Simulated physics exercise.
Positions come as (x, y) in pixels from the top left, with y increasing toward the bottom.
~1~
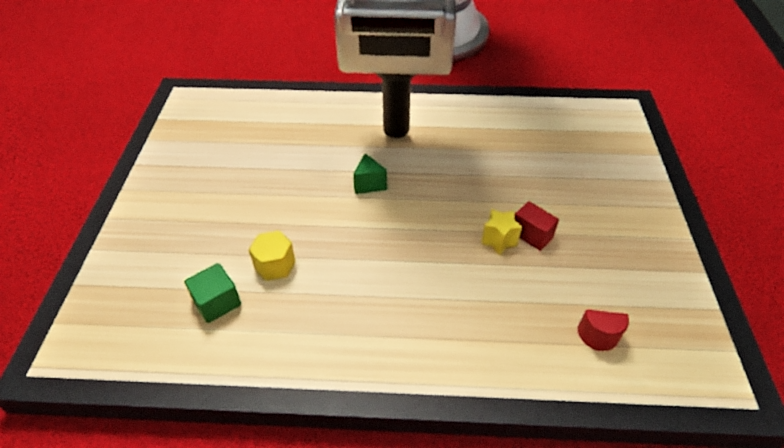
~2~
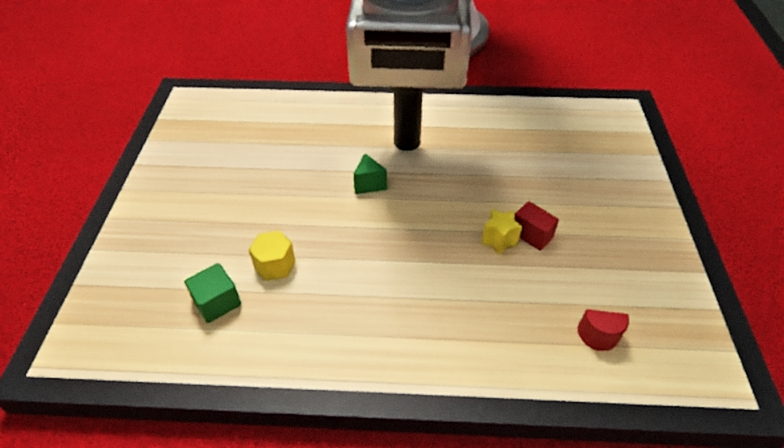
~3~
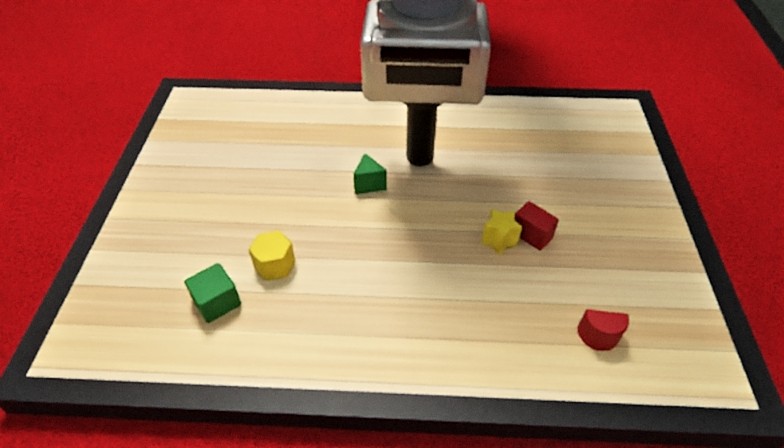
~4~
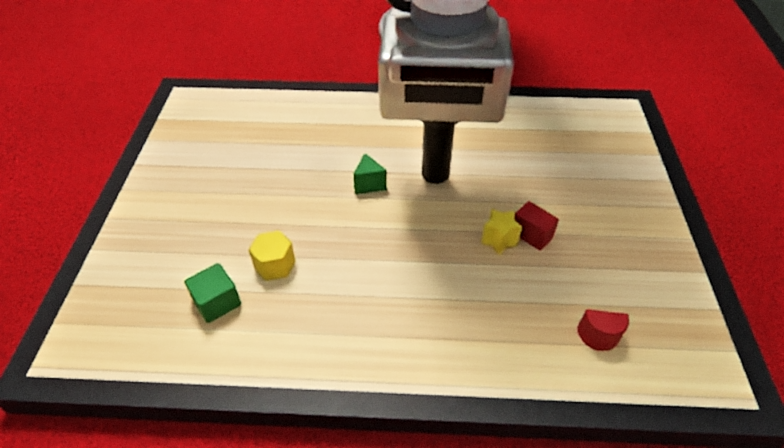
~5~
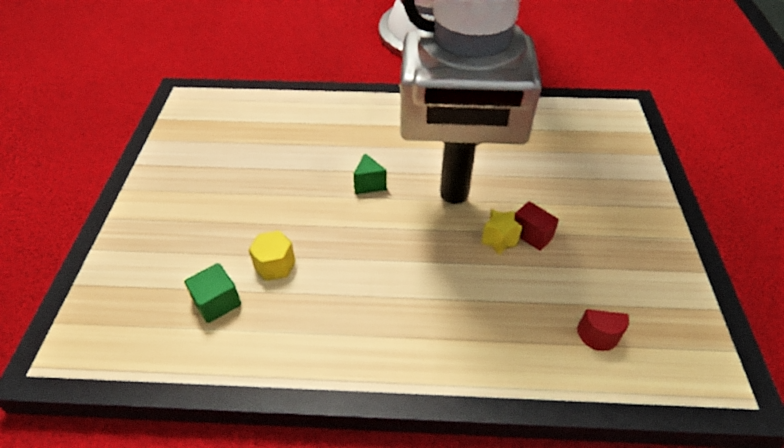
A robot arm with a black rod moved slowly down and to the right over a wooden board, passing the green triangle and nearing the yellow star, while all the colored blocks stayed still.
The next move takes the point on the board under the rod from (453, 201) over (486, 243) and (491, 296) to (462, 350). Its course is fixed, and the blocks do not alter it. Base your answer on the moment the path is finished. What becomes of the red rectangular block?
Once the path is done, it is somewhere new.
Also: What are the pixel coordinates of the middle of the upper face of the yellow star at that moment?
The centre of its top will be at (534, 247).
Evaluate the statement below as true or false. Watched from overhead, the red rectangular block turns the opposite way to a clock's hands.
The statement is correct.
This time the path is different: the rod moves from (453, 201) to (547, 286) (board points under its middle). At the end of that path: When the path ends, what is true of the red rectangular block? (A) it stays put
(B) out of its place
B: Out of its place.
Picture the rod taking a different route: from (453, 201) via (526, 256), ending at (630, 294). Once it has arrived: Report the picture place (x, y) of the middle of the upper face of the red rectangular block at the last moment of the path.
I'd expect the centre of its top face to be at (569, 224).
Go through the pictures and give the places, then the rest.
The first frame shows lower end of the rod at (396, 130), tops of blocks, green triangular piece at (368, 165), yellow star at (503, 221), red rectangular block at (537, 215).
The second frame shows rod at (407, 142), blocks as before.
The third frame shows rod at (420, 157), blocks as before.
The fourth frame shows rod at (436, 174), blocks as before.
The fifth frame shows rod at (454, 194), green triangular piece at (368, 165), yellow star at (503, 221), red rectangular block at (537, 215).
On the path given first. One third of the way, rod at (488, 236); yellow star at (524, 237), turned 25° anticlockwise; red rectangular block at (548, 219), turned 25° anticlockwise.
Two thirds of the way, rod at (493, 290); yellow star at (534, 247), turned 80° anticlockwise; red rectangular block at (548, 219), turned 25° anticlockwise.
At the end, rod at (463, 343); green triangular piece not moved; yellow star at (534, 247), turned 80° anticlockwise; red rectangular block at (548, 219), turned 25° anticlockwise.
